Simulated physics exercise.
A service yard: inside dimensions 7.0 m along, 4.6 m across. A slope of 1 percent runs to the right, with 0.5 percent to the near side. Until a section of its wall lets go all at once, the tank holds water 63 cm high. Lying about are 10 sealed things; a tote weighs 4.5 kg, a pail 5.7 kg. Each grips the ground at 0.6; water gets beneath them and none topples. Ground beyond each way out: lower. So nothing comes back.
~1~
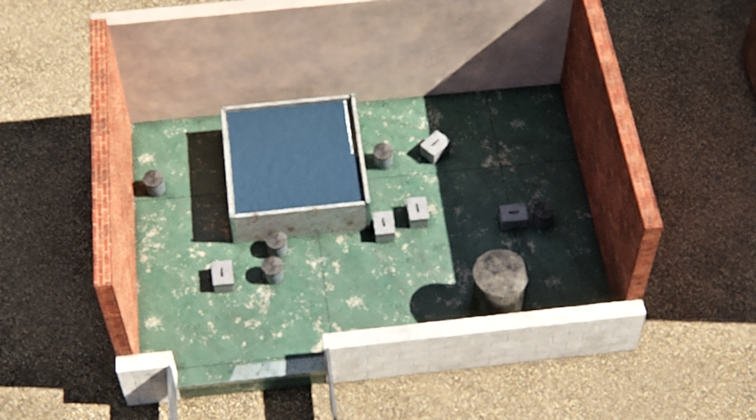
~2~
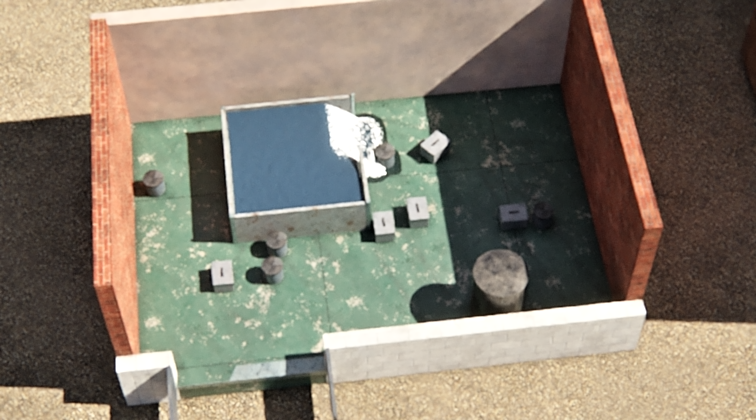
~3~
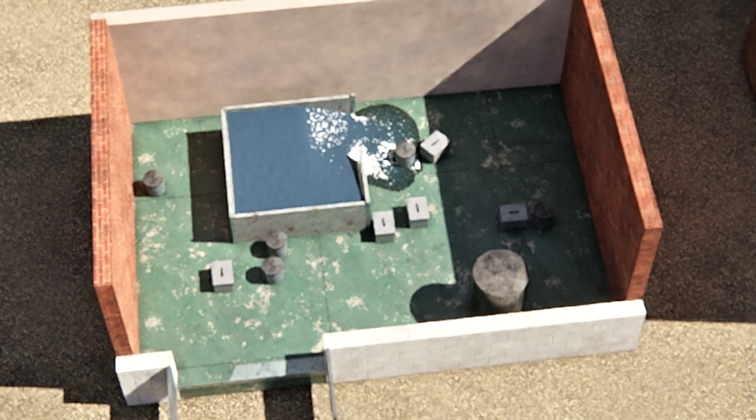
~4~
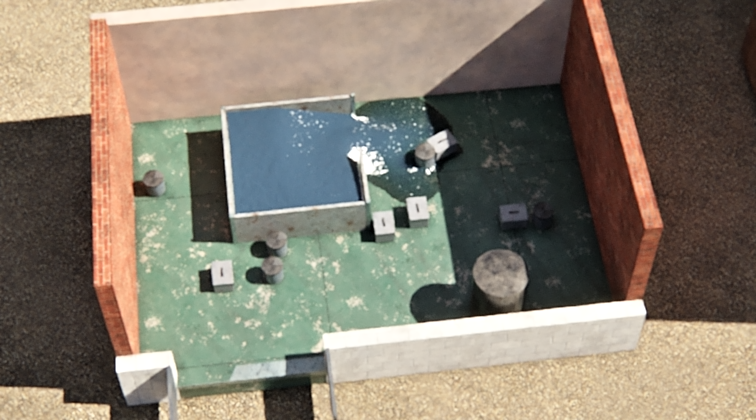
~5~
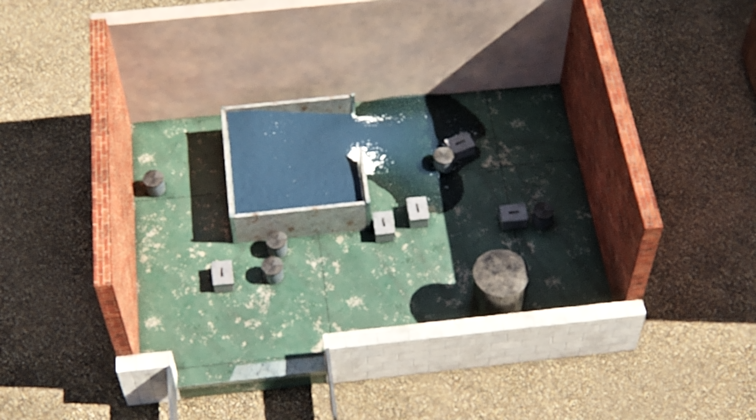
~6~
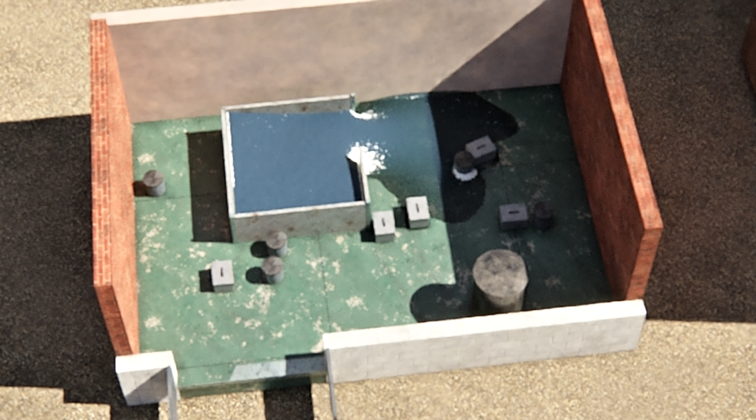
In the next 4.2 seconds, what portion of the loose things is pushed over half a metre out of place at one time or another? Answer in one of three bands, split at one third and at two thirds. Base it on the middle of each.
One to two thirds.
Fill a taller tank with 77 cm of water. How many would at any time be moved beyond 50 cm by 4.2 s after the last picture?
Then it comes to 4.
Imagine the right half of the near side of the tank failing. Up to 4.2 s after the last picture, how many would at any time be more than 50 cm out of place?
Result: 2 of them.
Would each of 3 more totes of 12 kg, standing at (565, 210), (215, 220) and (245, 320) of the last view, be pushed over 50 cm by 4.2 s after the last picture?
Well, in turn they are above that, below that and below that.
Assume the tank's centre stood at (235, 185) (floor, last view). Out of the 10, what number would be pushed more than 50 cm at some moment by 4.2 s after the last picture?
Then 5 of them would.
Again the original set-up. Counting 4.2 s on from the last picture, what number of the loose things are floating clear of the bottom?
The number is 4.
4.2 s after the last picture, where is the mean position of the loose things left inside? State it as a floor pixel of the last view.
That lands at roughly (390, 256).
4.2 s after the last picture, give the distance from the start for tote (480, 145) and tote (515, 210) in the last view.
250 cm, then 30 cm.
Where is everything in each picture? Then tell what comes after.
A pail at (383, 151), on the bottom; a tote at (435, 143) rests on the ground; water covers 3.9 m2; 0 of 10 have shifted, in the first picture.
A pail at (384, 151), on the bottom; a tote at (435, 143), on the bottom; 4.5 m2 under water; 0 of 10 have shifted, in the second picture.
A pail at (405, 149) rests on the ground, 35 cm from its start; a tote at (435, 143) rests on the ground; 5.3 m2 under water; 1 of 10 have shifted, in the third picture.
A pail at (425, 151), on the bottom, 66 cm from its start; a tote at (442, 141), on the bottom, 11 cm from its start; 6.3 m2 under water; 2 of 10 have shifted, in the fourth picture.
A pail at (444, 155), on the bottom, 96 cm from its start; a tote at (460, 143), on the bottom, 39 cm from its start; 7.2 m2 under water; 2 of 10 have shifted, in the fifth picture.
A pail at (464, 159), on the bottom, 128 cm from its start; a tote at (481, 147), on the bottom, 72 cm from its start; water covers 8.3 m2; 2 of 10 have shifted, in the sixth picture.
Then, 0.4 s after the last picture 2 of 10 are over 50 cm from their spots; 0 afloat.
Then, 1.5 s after the last picture 3 of 10 are over 50 cm from their spots; 1 afloat.
Then, 2.8 s after the last picture 4 of 10 are over 50 cm from their spots; 4 afloat.
Then, 4.2 s after the last picture 3 of 10 are over 50 cm from their spots, and 4 have been at some point; 4 afloat.
